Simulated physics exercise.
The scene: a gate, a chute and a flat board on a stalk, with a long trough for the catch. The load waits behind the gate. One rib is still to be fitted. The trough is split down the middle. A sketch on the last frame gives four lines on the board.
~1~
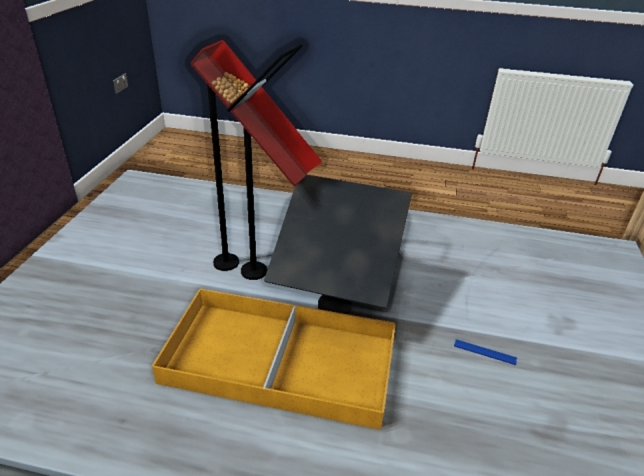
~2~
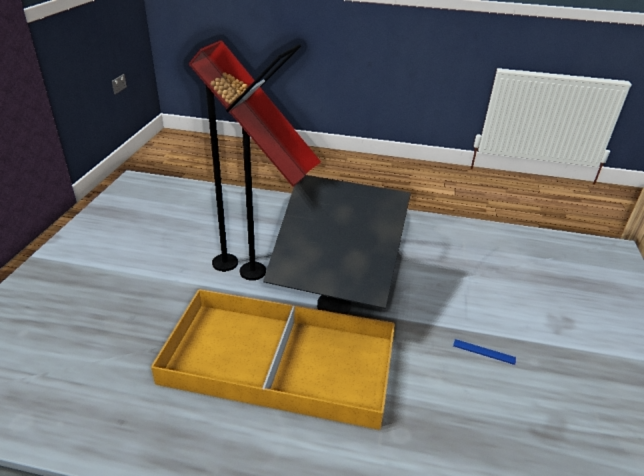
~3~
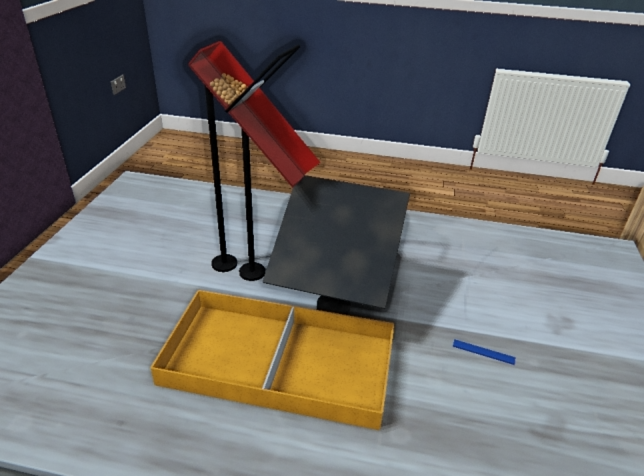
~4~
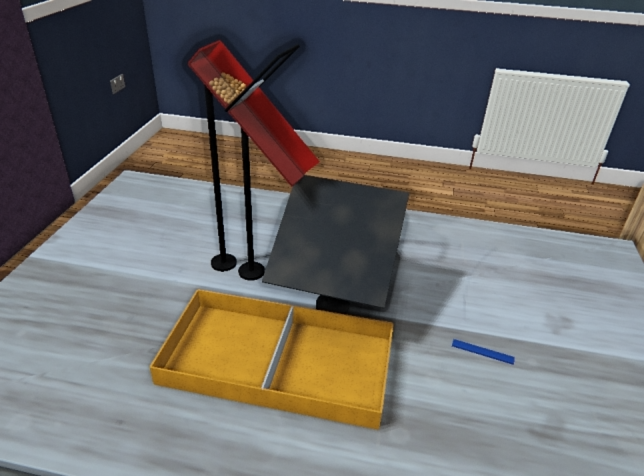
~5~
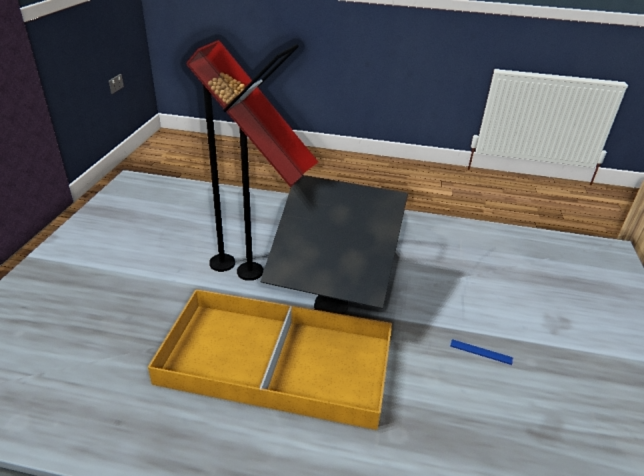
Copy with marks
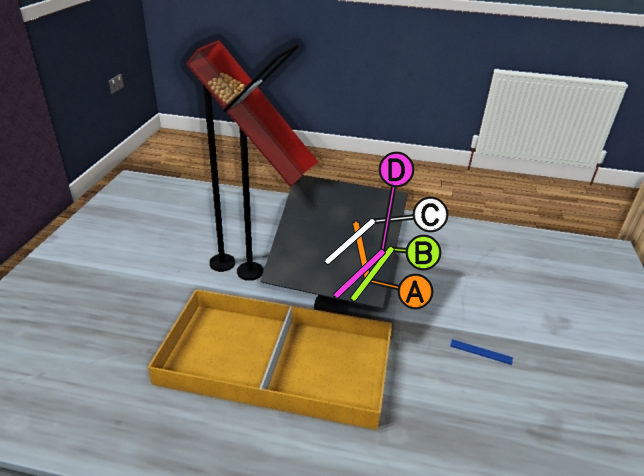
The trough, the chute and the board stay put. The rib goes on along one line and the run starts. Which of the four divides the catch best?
Best: C.
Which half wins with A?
Right.
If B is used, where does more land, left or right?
The right half.
On the marked copy, line A from (355, 224) to (367, 280); line B from (391, 249) to (353, 298); line C from (372, 221) to (327, 261); line D from (382, 252) to (336, 295).
For line A, of what is caught, only a few in the left half, all but a few in the right.
For line B, of what is caught, a small share in the left half, all but a few in the right.
For line C, of what is caught, close to half in the left half, close to half in the right.
For line D, of what is caught, only a few in the left half, all but a few in the right.
